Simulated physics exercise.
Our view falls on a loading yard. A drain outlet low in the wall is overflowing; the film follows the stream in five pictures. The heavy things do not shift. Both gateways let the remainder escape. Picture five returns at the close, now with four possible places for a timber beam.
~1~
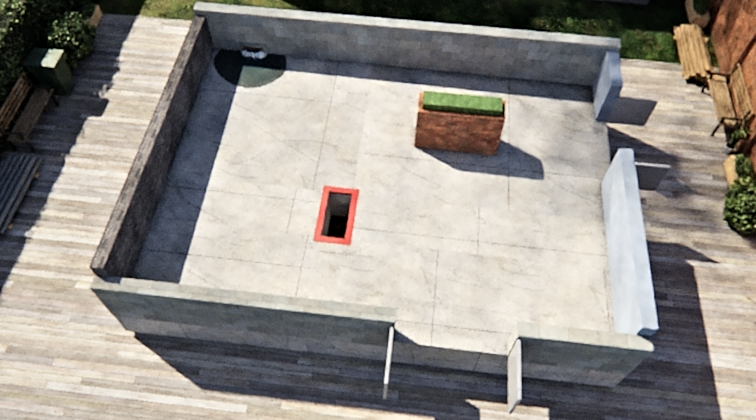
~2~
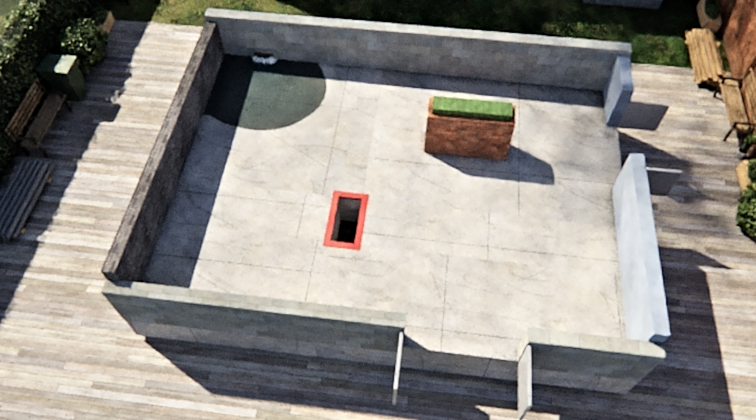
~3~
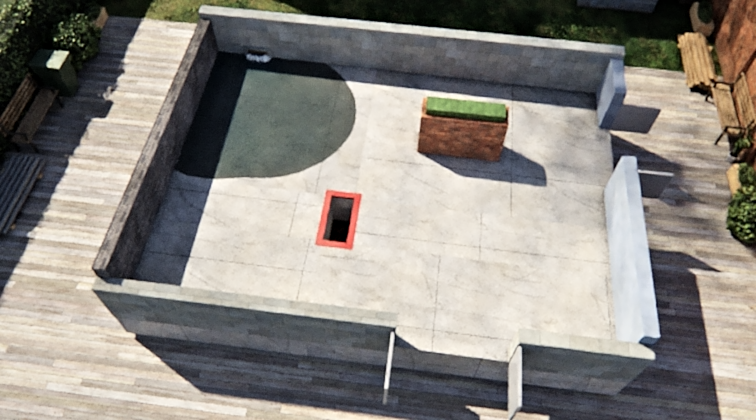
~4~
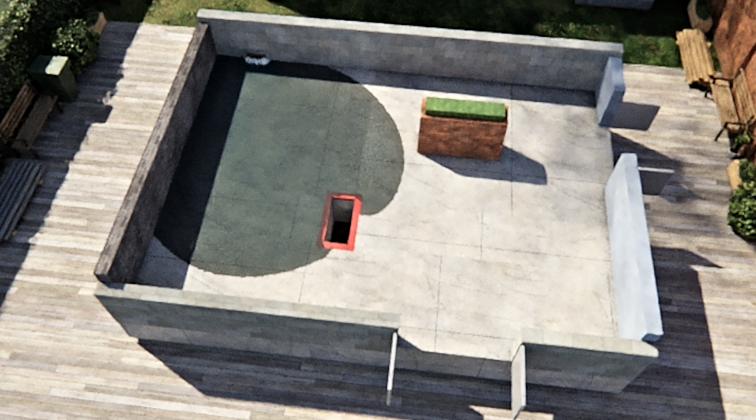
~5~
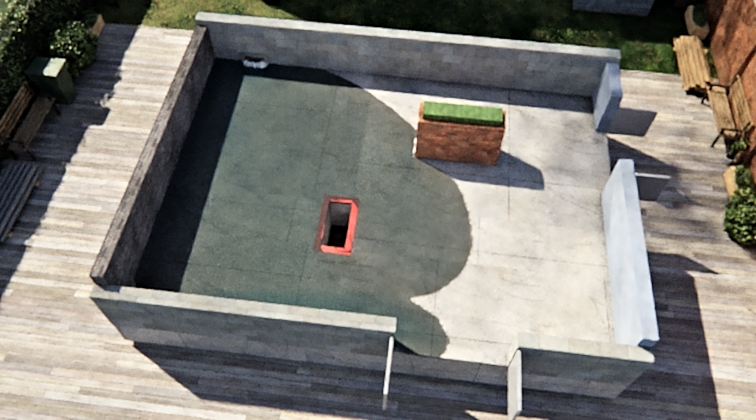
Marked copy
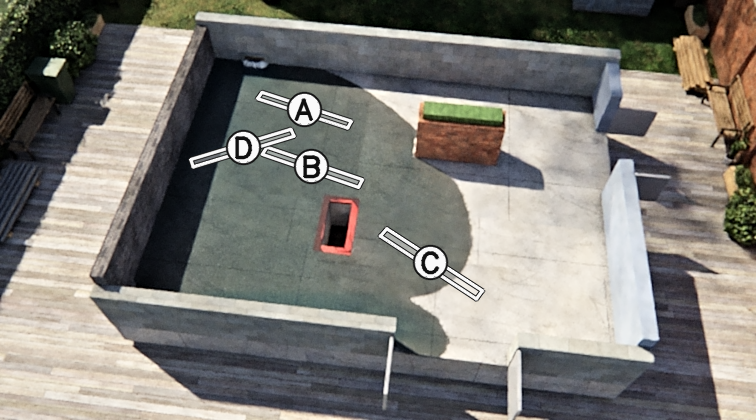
A walled concrete yard began flooding from the upper left corner, and dark water spread outward across the floor, reached and surrounded the red-edged drain, then crept past it toward the front wall.
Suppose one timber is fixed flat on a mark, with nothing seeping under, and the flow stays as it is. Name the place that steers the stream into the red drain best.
Choose C.
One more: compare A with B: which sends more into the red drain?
That is position A.
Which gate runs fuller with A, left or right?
More leaves on the left.
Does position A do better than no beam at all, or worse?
It is worse.
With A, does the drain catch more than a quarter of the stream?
No, it does not.
In white, A from (259, 95) to (349, 124); B from (264, 150) to (360, 183); C from (383, 232) to (479, 294); D from (192, 163) to (292, 132).
With A, about 12 % of the stream goes into the red drain, about 83 % out by the gates.
With B, about 7 % of the stream goes into the red drain, about 89 % out by the gates.
With C, about 23 % of the stream goes into the red drain, about 71 % out by the gates.
With D, about 6 % of the stream goes into the red drain, about 89 % out by the gates.
